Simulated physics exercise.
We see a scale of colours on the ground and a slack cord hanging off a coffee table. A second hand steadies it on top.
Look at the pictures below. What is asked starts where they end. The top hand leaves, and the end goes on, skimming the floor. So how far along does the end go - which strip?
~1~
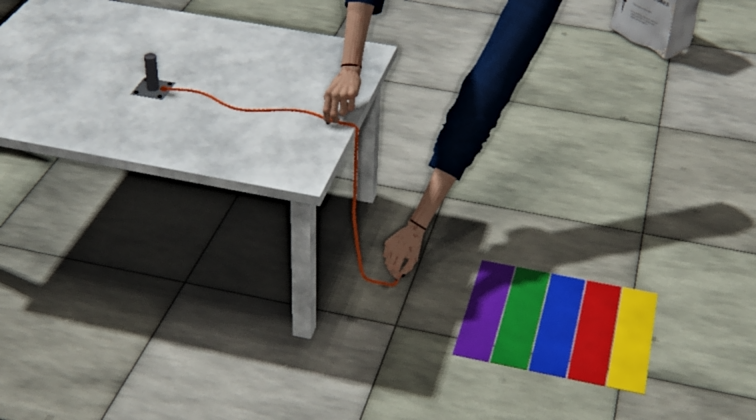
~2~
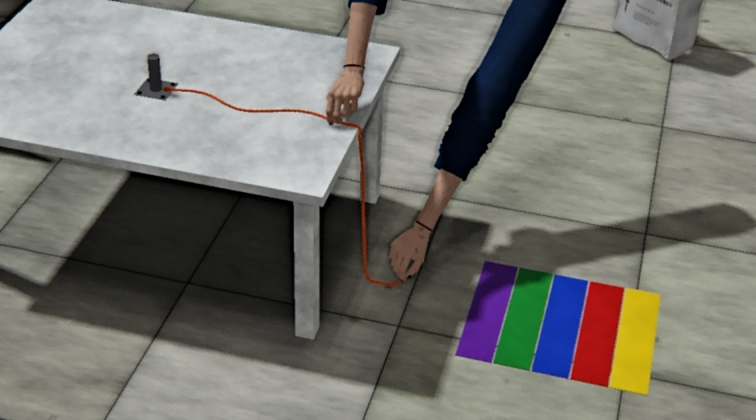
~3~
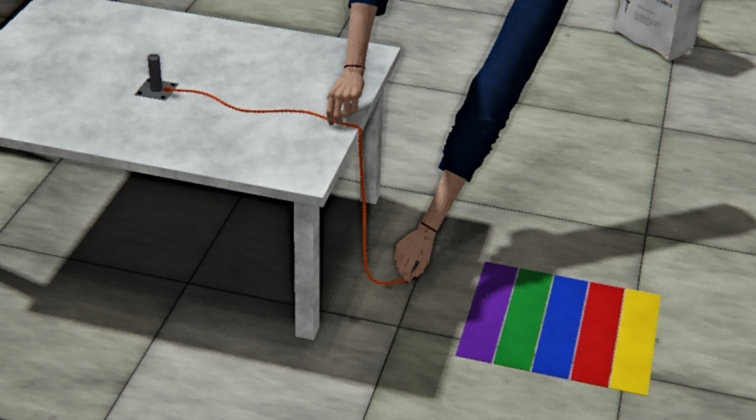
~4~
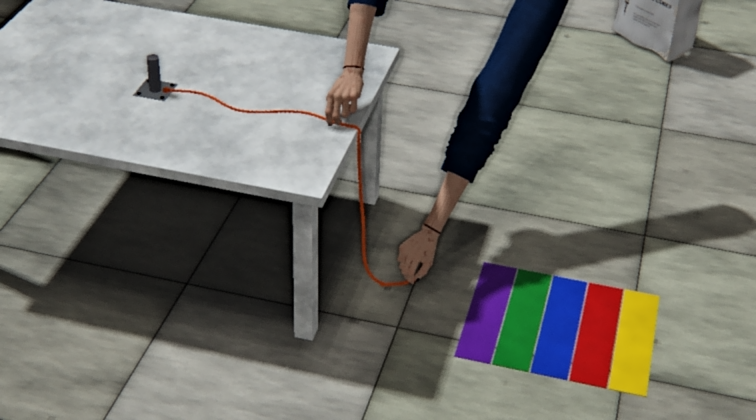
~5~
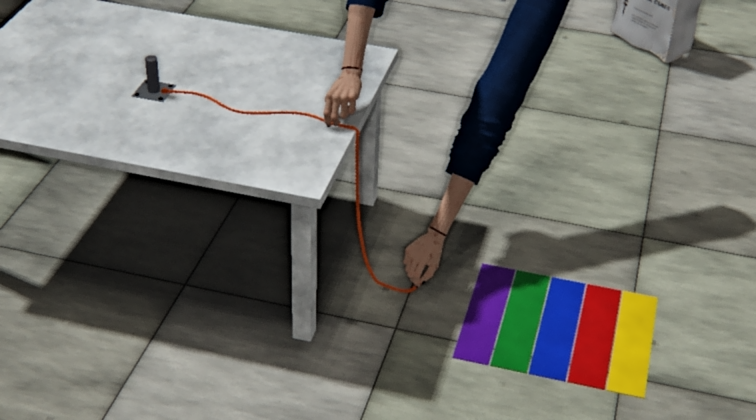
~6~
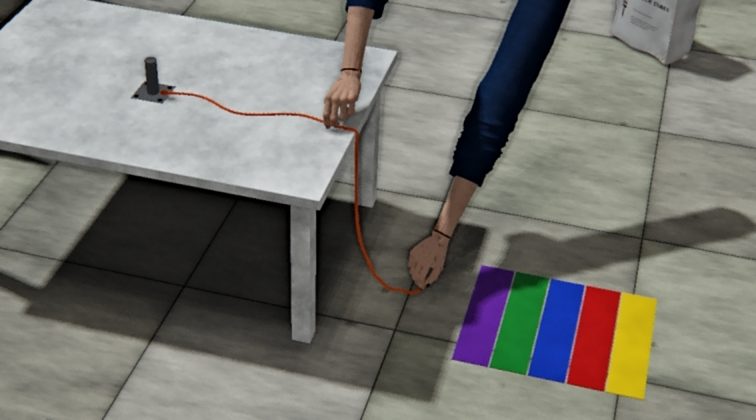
Along to the green strip.
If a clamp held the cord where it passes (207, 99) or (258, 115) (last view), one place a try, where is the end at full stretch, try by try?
In order of the tries, close to (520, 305) and close to (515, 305).
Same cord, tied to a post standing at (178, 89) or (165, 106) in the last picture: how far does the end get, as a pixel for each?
Roughly (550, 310), then roughly (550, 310).
Early on, end near (447, 290); short of the strips.
Midway, end near (494, 300); over purple.
At the end of the slack, end near (523, 305); over green. Over green.
